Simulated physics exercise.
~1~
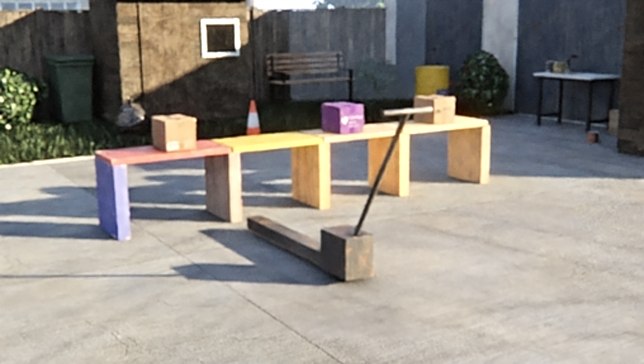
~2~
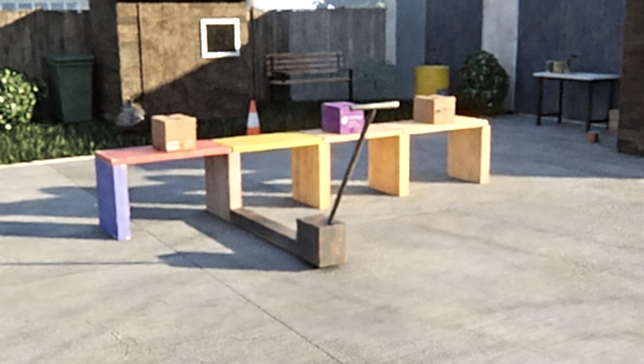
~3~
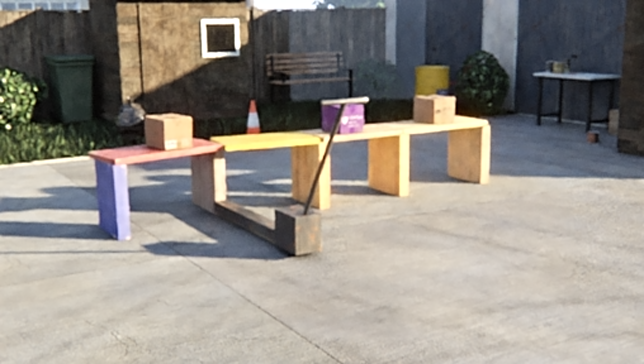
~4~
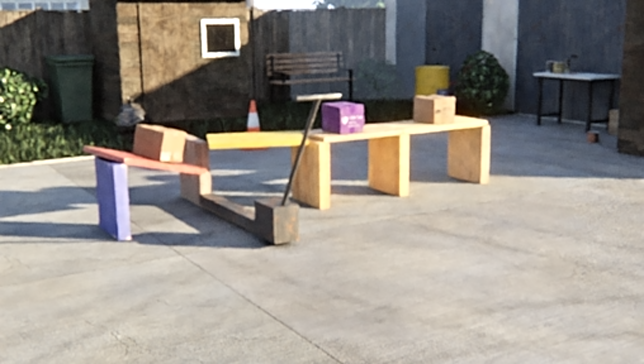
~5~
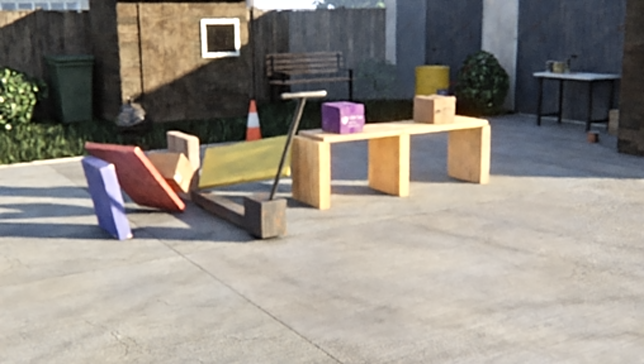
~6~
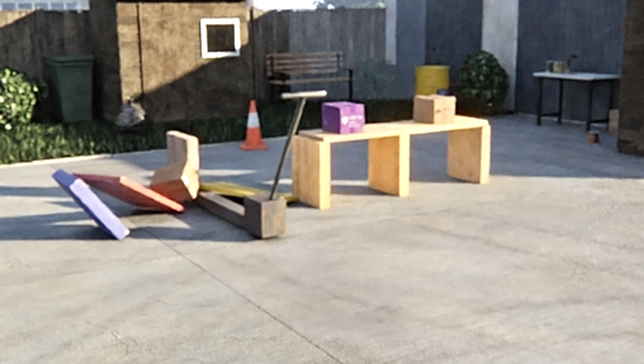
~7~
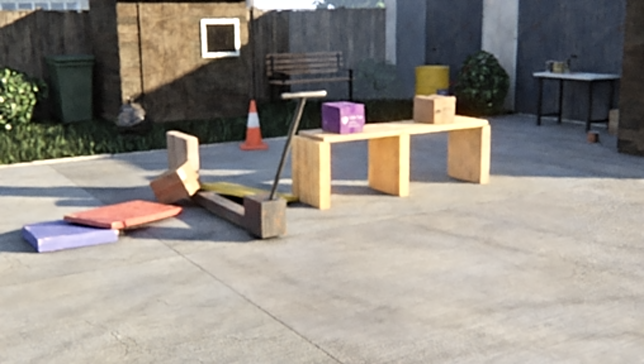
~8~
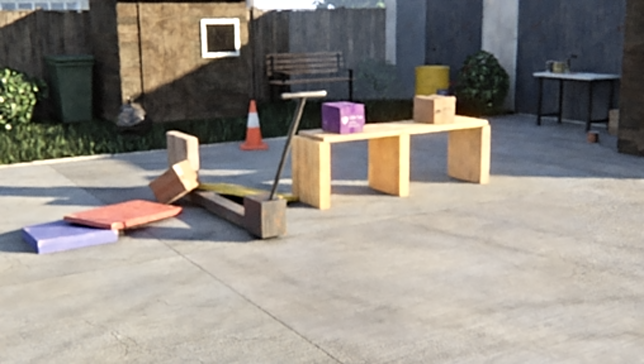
A narrow floor jack slides left and back into the base of a low row of board shelving, displacing an upright; the red and yellow boards drop, a cardboard box tumbles and the blue upright topples flat, while the right-hand spans stay standing with their boxes.
